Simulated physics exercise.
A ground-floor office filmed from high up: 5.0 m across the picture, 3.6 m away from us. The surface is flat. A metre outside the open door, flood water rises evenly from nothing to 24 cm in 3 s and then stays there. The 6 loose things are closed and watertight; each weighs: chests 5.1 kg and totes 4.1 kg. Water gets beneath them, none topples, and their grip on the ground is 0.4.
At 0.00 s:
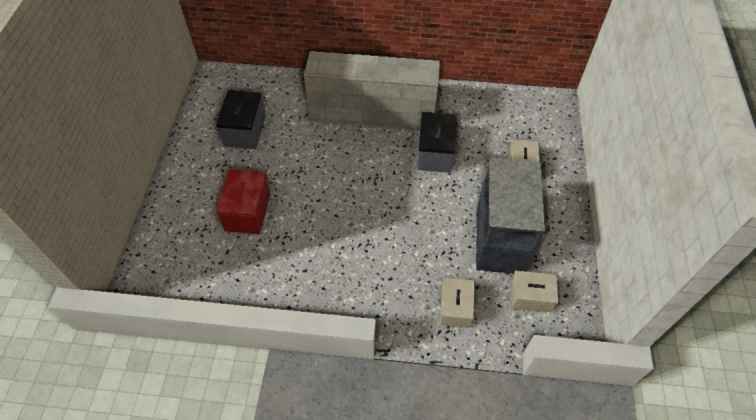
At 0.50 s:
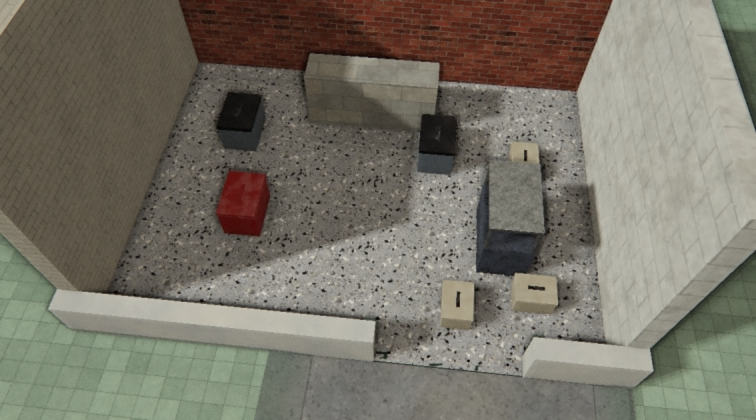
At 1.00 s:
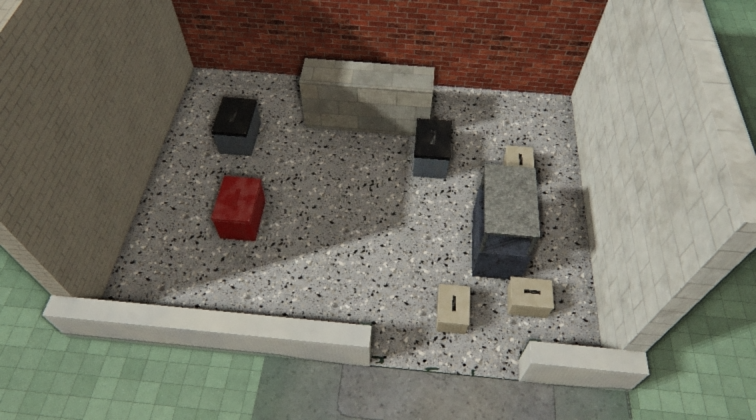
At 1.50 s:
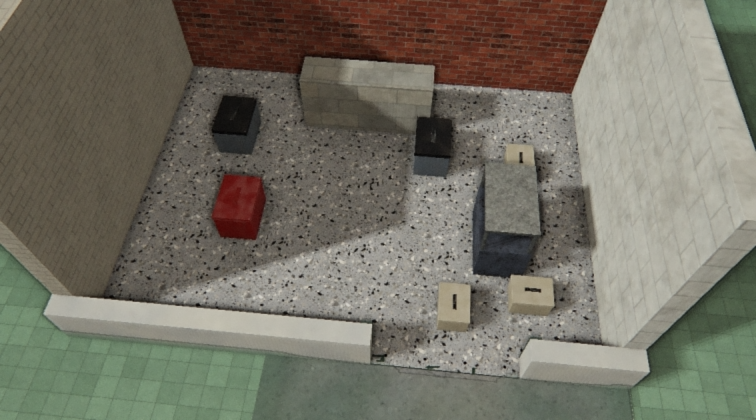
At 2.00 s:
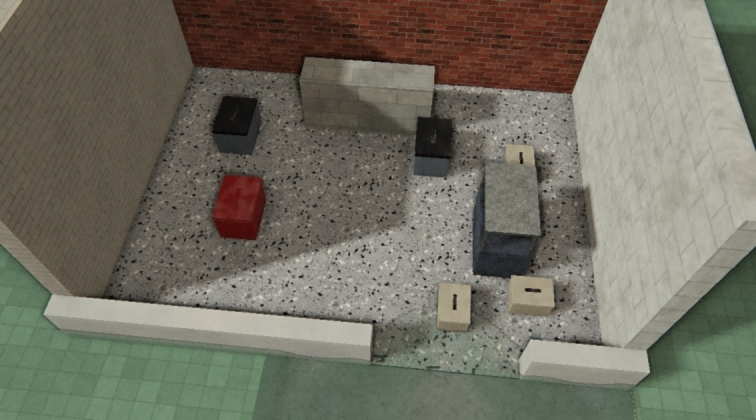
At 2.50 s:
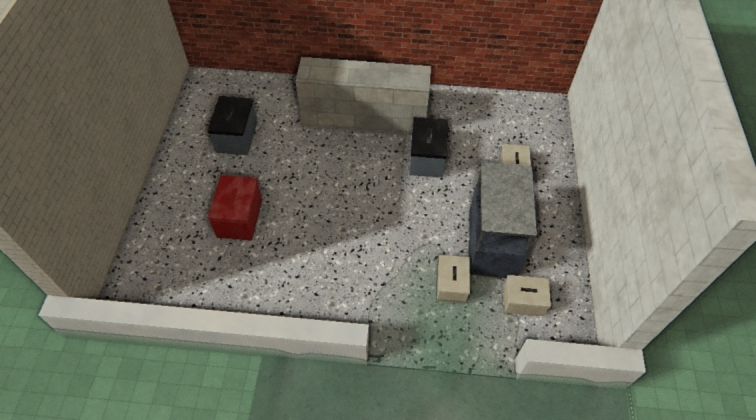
In a walled office with a brick back wall, a red chest and several boxes sat still while greenish water spread outside, then crept through the doorway and nudged one pale box slightly backward.
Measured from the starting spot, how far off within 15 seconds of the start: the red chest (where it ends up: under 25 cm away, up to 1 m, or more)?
The red chest is nudged along.
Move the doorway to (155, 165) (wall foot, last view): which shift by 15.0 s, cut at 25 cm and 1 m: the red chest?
In that case the red chest travels far.
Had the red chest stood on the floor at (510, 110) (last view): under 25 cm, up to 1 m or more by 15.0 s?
It is nudged along.
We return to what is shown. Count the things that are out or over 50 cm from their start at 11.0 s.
I count 3.
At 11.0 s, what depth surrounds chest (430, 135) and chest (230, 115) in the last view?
Roughly 14 and 6 cm.
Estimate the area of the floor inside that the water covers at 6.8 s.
About 15 m2.
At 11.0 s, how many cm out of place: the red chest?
Roughly 50 cm by then.
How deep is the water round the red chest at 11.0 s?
Roughly 4 cm.
After 3.5 s the red chest is near (233, 197), 0.0 m from its start, aground; 1 afloat.
After 6.8 s the red chest is near (232, 198), 0.0 m from its start, aground; 5 afloat.
After 11.0 s the red chest is near (246, 234), 0.5 m from its start, afloat; 6 afloat.
After 15.0 s the red chest is near (248, 222), 0.4 m from its start, afloat; 6 afloat.
